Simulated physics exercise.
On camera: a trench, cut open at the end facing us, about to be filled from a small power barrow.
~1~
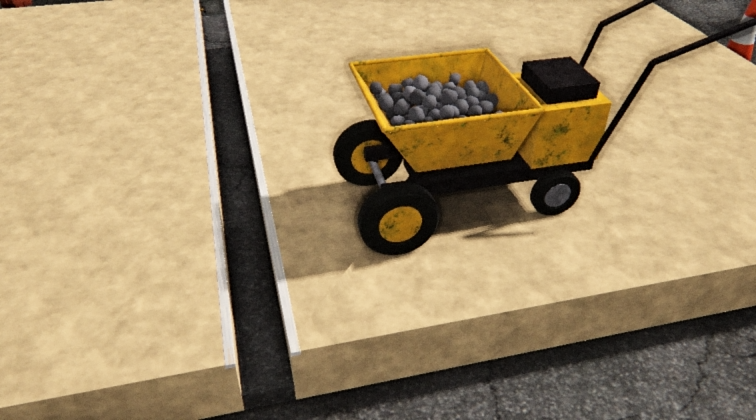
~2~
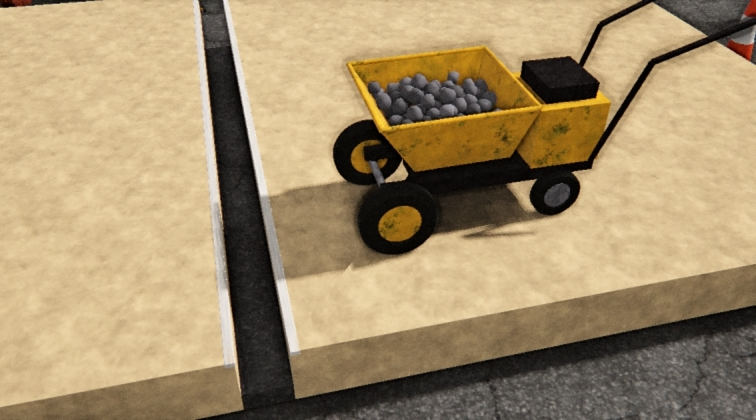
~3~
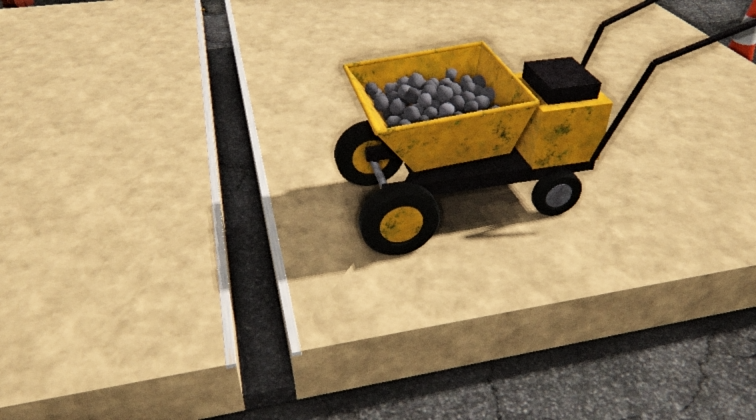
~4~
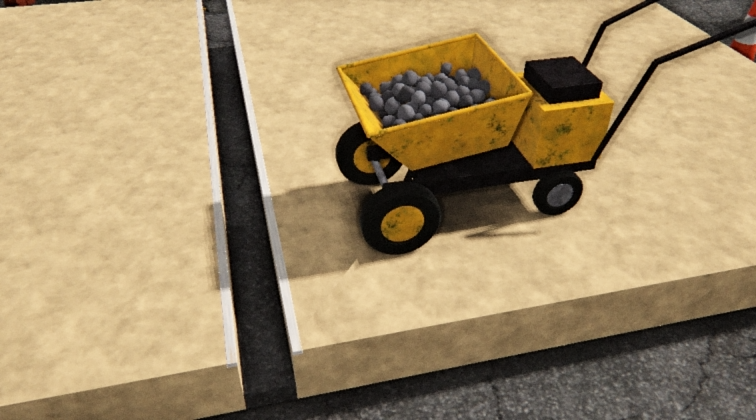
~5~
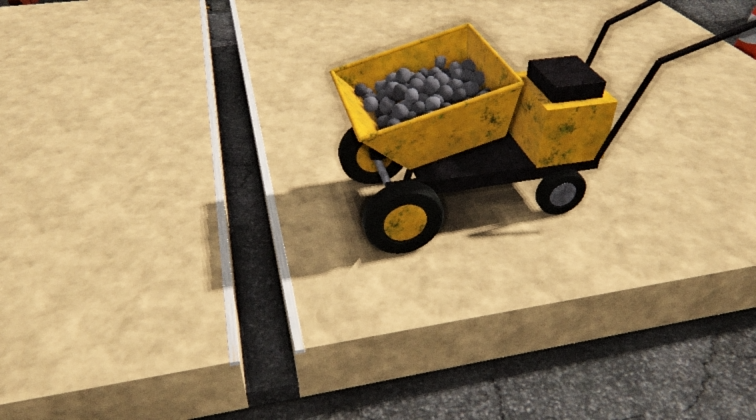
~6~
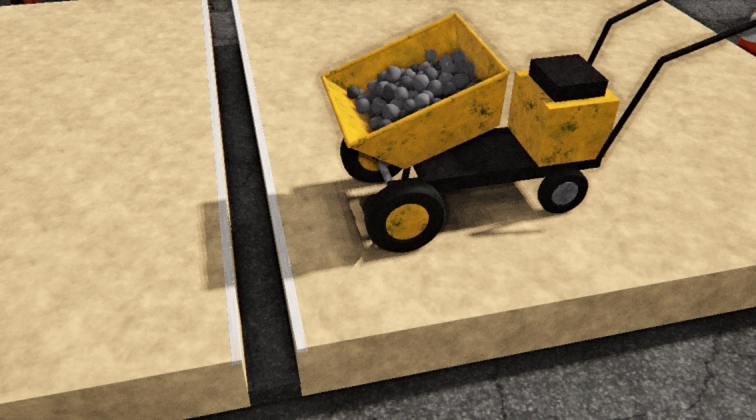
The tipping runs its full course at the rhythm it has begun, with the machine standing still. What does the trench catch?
The trench takes the larger part.
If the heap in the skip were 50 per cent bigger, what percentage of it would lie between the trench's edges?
About 80 per cent.
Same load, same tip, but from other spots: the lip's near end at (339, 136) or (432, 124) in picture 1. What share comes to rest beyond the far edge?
The first gives 70 %, the second 0 %.
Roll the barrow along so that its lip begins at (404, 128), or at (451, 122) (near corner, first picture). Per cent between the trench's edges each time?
First some 80, then 30 per cent.
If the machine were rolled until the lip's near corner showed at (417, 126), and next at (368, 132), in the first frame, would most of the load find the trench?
First more than half, then over half.
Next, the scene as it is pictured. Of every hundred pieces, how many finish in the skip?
Roughly 0 in a hundred.
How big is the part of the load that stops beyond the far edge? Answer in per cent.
Close to 10 per cent.
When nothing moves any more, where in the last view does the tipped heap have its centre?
Close to (254, 249).
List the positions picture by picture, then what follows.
The first frame shows lip of the skip at (384, 130), level; top of the load at (433, 96), round cobbles; first edge of the trench at (286, 304); far edge at (225, 314), the trench under half as wide as the skip, and about as deep as wide.
The second frame shows lip of the skip at (382, 131), tipped barely; top of the load at (431, 95).
The third frame shows lip of the skip at (377, 133), tipped barely; top of the load at (445, 95).
The fourth frame shows lip of the skip at (369, 136), tipped a little; top of the load at (447, 86).
The fifth frame shows lip of the skip at (361, 140), tipped a little; top of the load at (456, 86).
The sixth frame shows lip of the skip at (350, 146), tipped clearly; top of the load at (447, 80); first edge of the trench at (293, 300); far edge at (232, 311).
Soon after the last picture, skip tipped steeply; all in the skip.
A little later, skip tipped right over; most in the skip; a stray few short of the trench; about a quarter in or heaped over the trench; a stray few falling.
Later still, skip tipped right over; a small part in the skip; a small part short of the trench; most in or heaped over the trench; a small part beyond it.
By the end, skip tipped right over; a stray few short of the trench; most in or heaped over the trench; a small part beyond it.
